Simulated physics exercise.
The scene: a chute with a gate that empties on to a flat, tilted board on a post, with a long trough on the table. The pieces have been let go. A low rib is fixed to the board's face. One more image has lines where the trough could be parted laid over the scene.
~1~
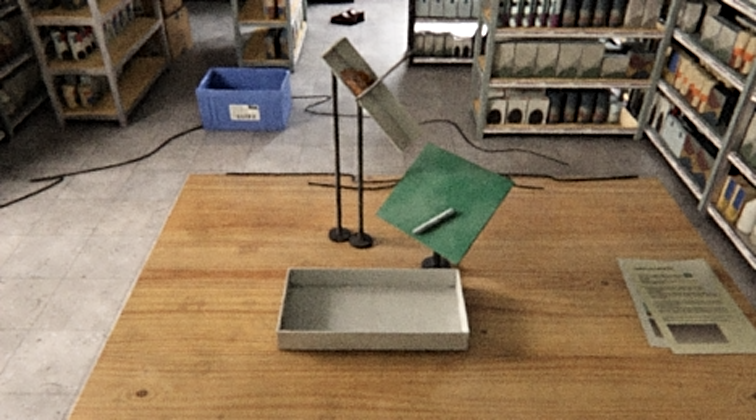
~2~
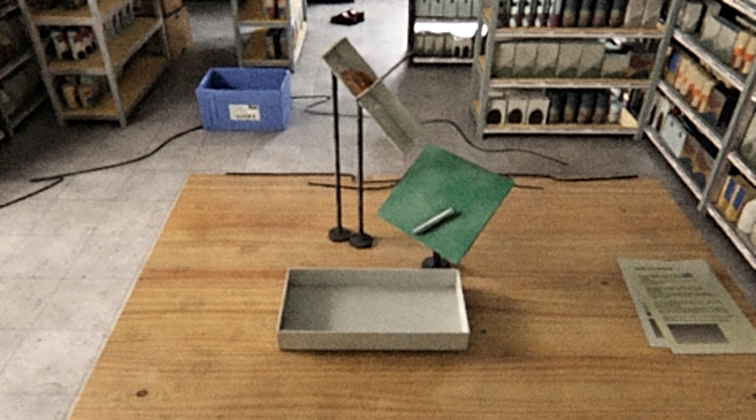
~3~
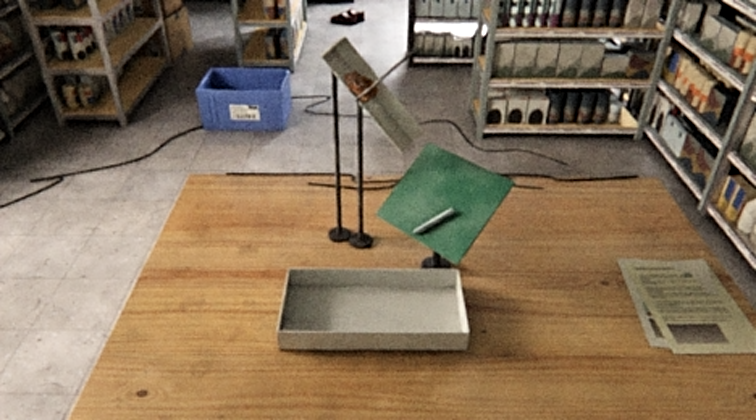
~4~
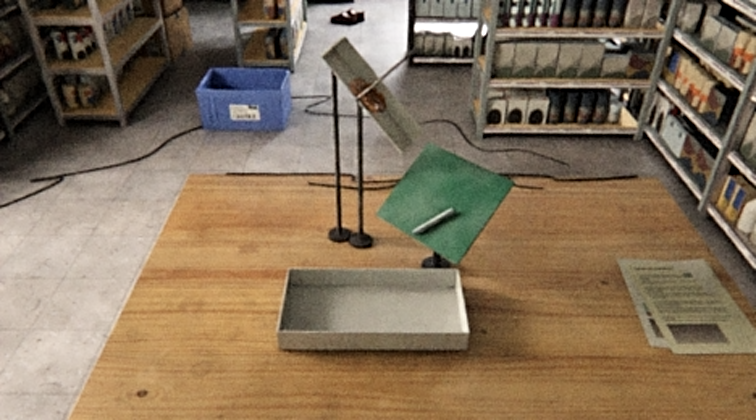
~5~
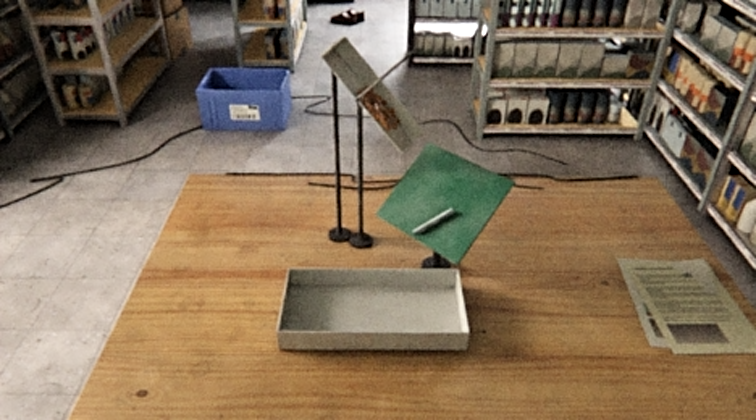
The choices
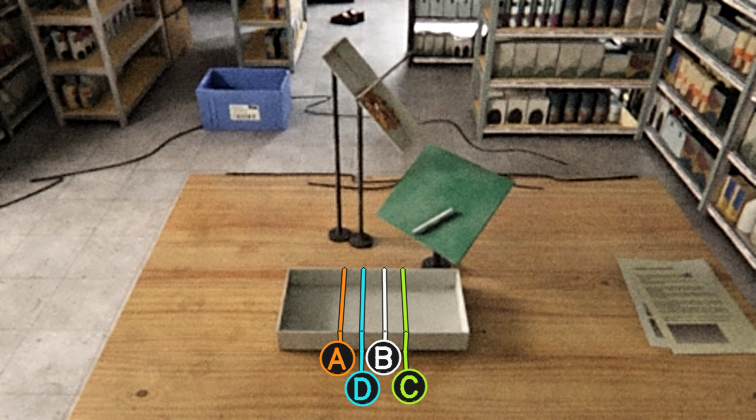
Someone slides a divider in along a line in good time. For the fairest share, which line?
Line B does it best.
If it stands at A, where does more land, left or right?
More lands on the right.
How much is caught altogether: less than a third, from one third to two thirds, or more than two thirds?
From one third to two thirds.
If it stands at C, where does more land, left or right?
Left.
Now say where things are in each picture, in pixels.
The first picture shows load behind the gate at (360, 81), bits of cat kibble; lip of the chute at (407, 148), sloping fairly steeply.
The second picture shows middle of the board at (442, 199), tilted fairly steeply; middle of its low edge at (414, 238); of its high edge at (469, 161).
The third picture shows front corners of the trough at (277, 331) and (469, 332), empty; front of the load at (373, 96).
The fourth picture shows middle of the load at (369, 99); its front at (382, 111), about a third of the way to the lip; rib from (452, 209) to (413, 232).
The fifth picture shows middle of the load at (379, 111); its front at (395, 126), about two thirds of the way to the lip.
On the marked copy, line A crosses the front rim at (340, 332); line B crosses the front rim at (385, 332); line C crosses the front rim at (406, 332); line D crosses the front rim at (361, 332).
If A is chosen, of what is caught, none on the left of the divider, all on the right.
If B is chosen, of what is caught, about a third on the left of the divider, about two thirds on the right.
If C is chosen, of what is caught, nearly all on the left of the divider, a small part on the right.
If D is chosen, of what is caught, a stray few on the left of the divider, nearly all on the right.
